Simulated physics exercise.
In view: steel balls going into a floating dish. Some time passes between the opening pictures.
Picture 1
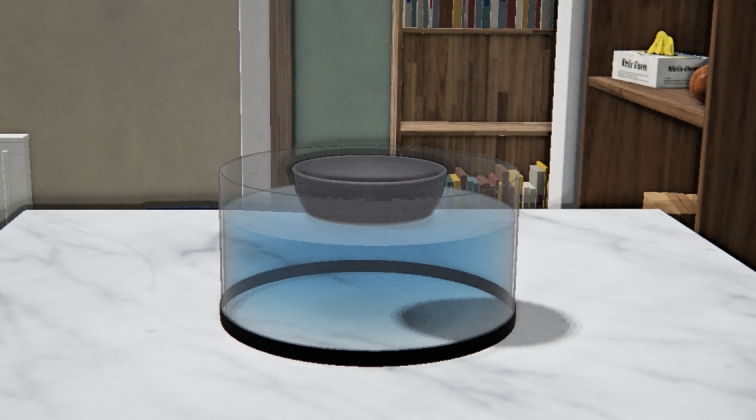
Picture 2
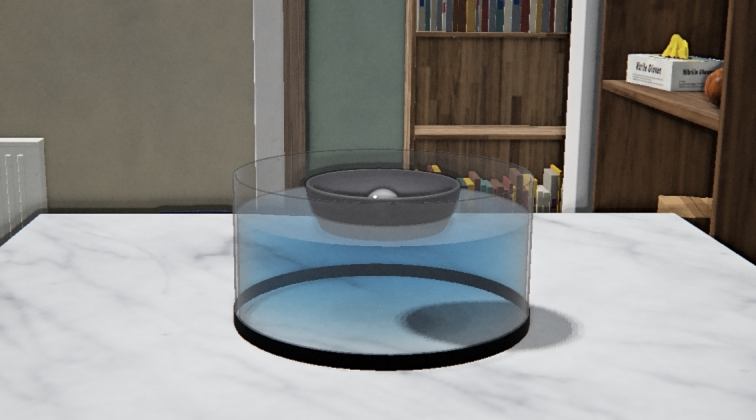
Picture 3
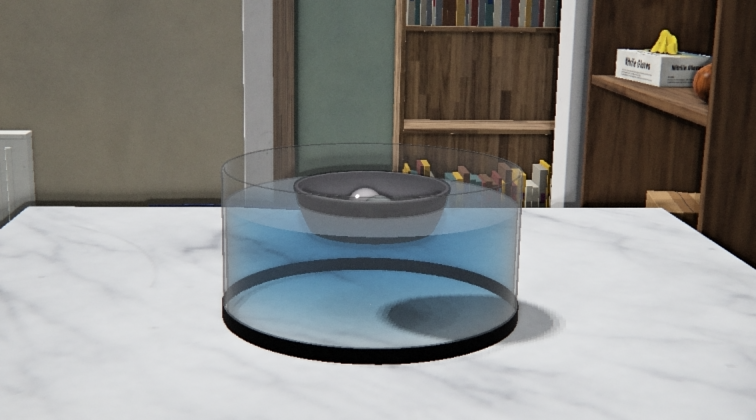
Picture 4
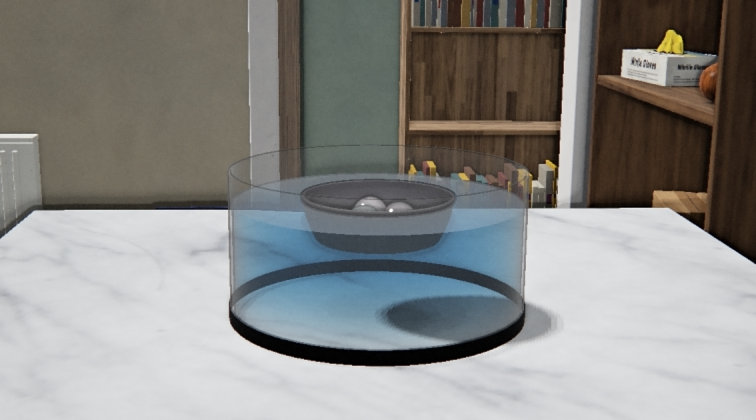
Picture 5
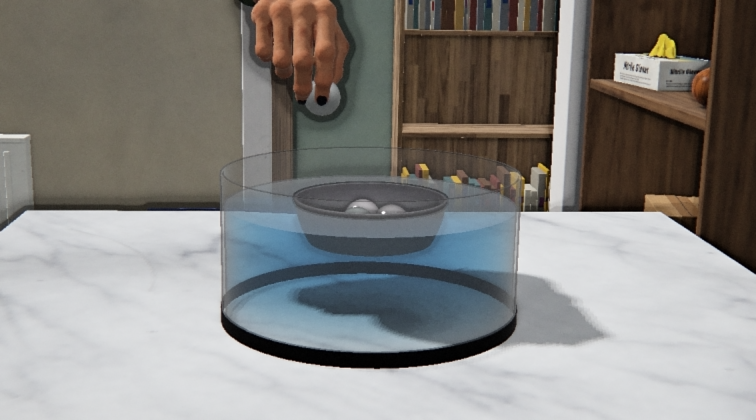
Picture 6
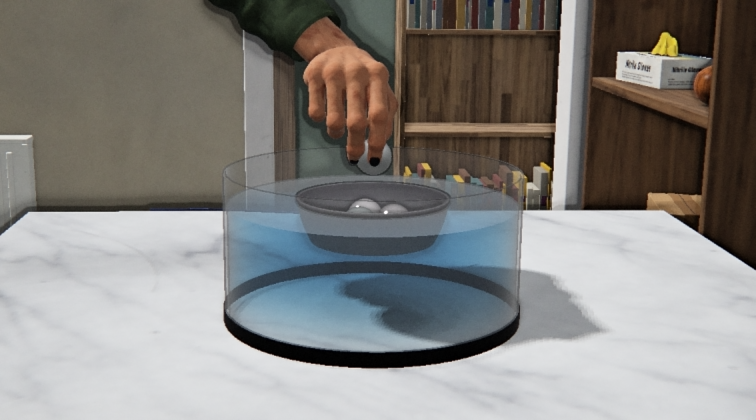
At the start, an empty dark dish floats high in a clear round tank of blue water on a marble table. Shiny steel balls then appear inside it as it settles lower, its rim nearing the surface. A hand holding another ball appears at upper left and moves right and down, above the dish.
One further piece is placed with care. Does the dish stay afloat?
It floods and sinks.
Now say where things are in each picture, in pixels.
The first picture shows dish (370, 170) empty; most of its side above the surface.
The second picture shows dish (383, 184) with one aboard; about two thirds of its side above the surface.
The third picture shows dish (372, 187) with two aboard; about a third of its side above the surface.
The fourth picture shows dish (378, 196) with three aboard; hardly any of its side above the surface.
The fifth picture shows dish (371, 199) with three aboard; hardly any of its side above the surface; the next steel ball in the hand at (322, 97).
The sixth picture shows dish (373, 198) with three aboard; hardly any of its side above the surface; the next steel ball in the hand at (374, 157).
Soon after, the steel ball is in and the dish dips.
Later, water pours in over its edge.
In the end, the dish lies on the bottom with its load.
